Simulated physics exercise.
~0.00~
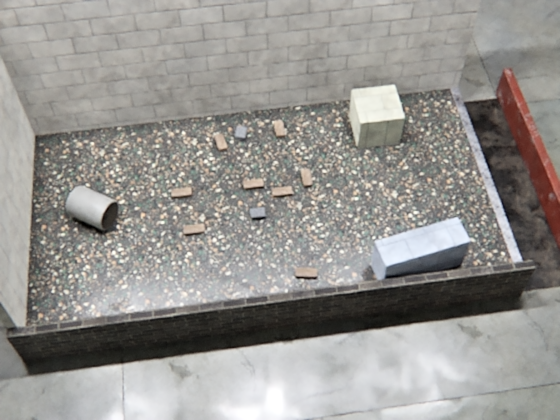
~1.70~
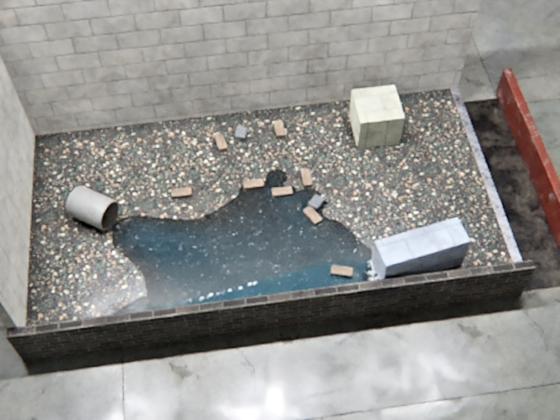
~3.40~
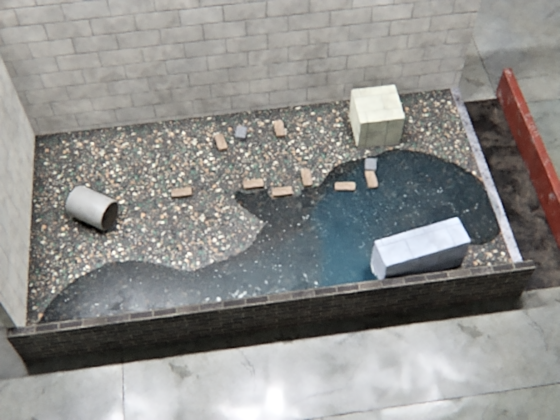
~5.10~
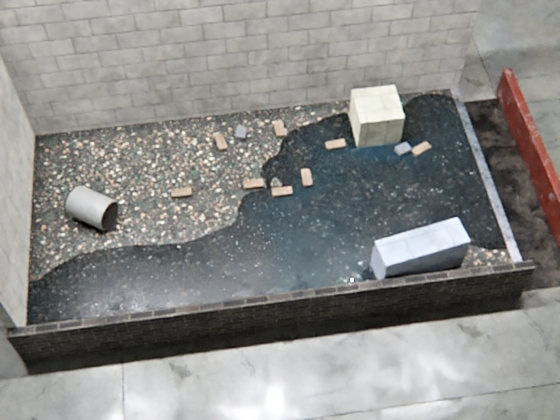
A flat, walled bed of pebbles was flooded by dark water that spread from the front toward the back right, pushing a few small bricks rightward and then upward, while the big blocks stayed put and the back left remained dry.
